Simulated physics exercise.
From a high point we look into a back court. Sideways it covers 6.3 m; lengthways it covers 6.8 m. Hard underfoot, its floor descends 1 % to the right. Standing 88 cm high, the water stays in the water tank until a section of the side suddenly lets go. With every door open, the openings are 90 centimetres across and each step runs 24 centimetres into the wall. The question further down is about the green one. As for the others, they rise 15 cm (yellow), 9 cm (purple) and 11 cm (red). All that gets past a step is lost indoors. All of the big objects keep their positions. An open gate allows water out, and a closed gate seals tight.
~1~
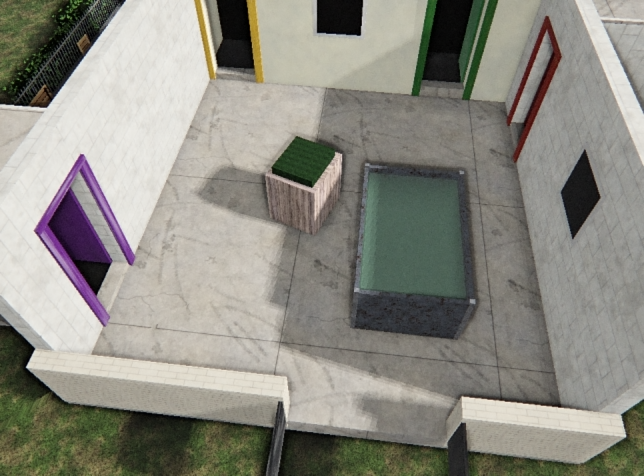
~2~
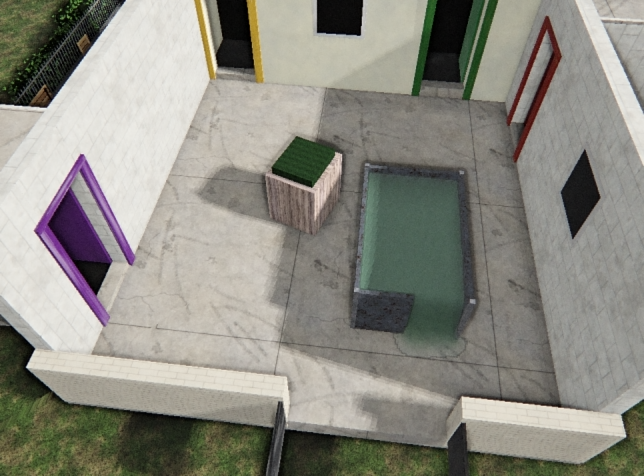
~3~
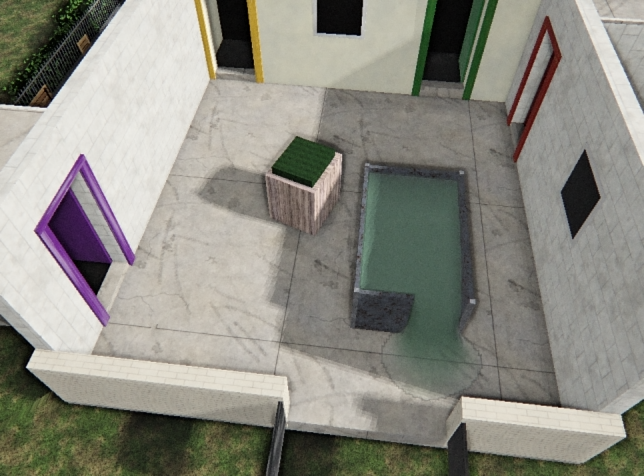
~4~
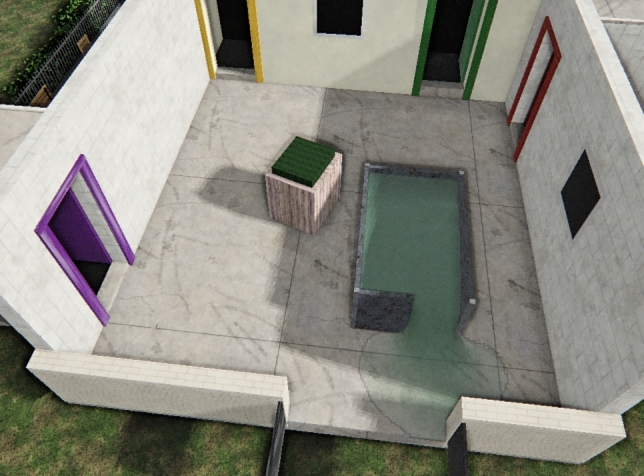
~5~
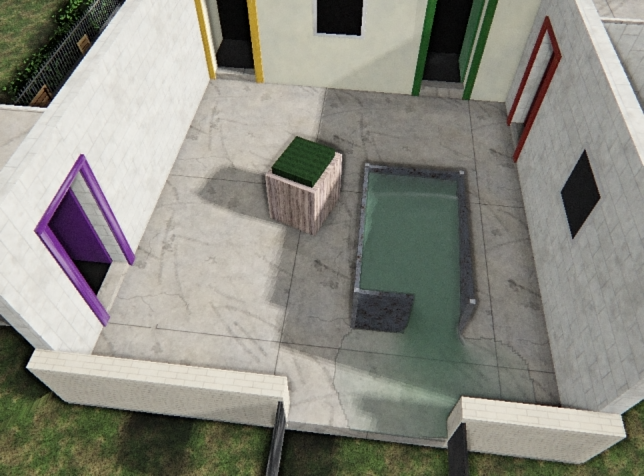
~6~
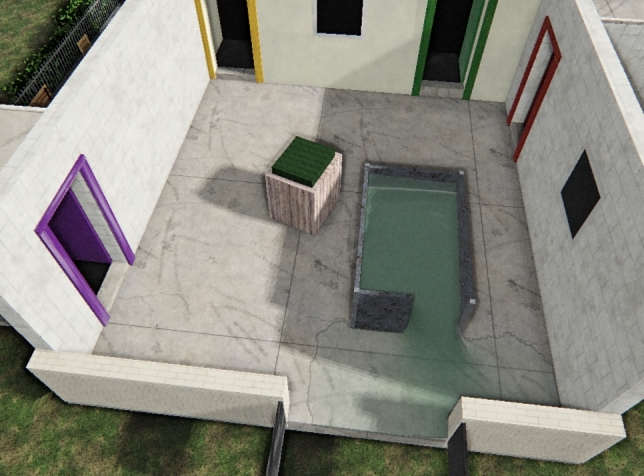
Greenish water poured out through a gap in the near end of the dark stone tank, then spread across the courtyard's concrete floor toward the front opening, while the tank's water level dropped slightly.
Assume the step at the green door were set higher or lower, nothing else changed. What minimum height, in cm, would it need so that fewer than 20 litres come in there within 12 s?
About 9.5 cm.
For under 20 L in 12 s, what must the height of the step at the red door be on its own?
Red: 7.0 cm.
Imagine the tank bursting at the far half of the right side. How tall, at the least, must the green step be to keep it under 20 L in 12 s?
You'd want it roughly 22 centimetres tall.
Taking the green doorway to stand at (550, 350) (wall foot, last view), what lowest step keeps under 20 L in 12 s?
Around 14.0 cm would do it.
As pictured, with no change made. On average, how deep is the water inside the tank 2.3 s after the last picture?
Roughly 40 cm on average.
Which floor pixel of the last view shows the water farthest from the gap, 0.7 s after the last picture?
Lab note: Front tip approx. (229, 394).
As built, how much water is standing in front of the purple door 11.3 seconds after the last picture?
Some 0.0 centimetres.
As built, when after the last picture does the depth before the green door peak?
Roughly 3.5 s.
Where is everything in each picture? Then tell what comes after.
In the first picture, the water tank at (413, 230) is whole and still, 88 cm deep; the green door at (450, 54) is dry.
In the second picture, the gap is at (432, 322), the front 0.3 m out at (410, 351); the back of the water tank holds 88 cm.
In the third picture, the front is at (414, 389), 0.8 m from the gap at (432, 323); 0.8 m2 of floor is wet, 88 cm left at the back.
In the fourth picture, the gap is at (432, 324), the front 1.4 m out at a hidden place; the back of the water tank holds 88 cm.
In the fifth picture, the front is at a hidden place, 1.5 m from the gap at (432, 324); 2.9 m2 of floor is wet, 83 cm left at the back.
In the sixth picture, water pours out at (432, 323) and has run 1.8 m, to a hidden place; about 5 cm deep outside, 74 cm at the back; 5.6 m in a straight line remain to the green door at (450, 54).
Then, 0.7 s after the last picture water covers 10 % of the floor, deepest (60 cm) near (553, 433); it has not reached the green door.
Then, 2.3 s after the last picture water covers 25 % of the floor, deepest (32 cm) near (553, 433); it has not reached the green door.
Then, 11.3 s after the last picture water covers 70 % of the floor, deepest (9 cm) near (539, 431); 6 cm at the green door, 0 litres in over its 22 cm step.
At the green door as built, the water peaked near 15 cm, 3.3 s after the last picture.
Run again over the same 12 s with other heights there, 38 litres in over 8 cm, 12 litres over 10.5 cm. The limit of 20 litres is kept from about 9.5 cm up.
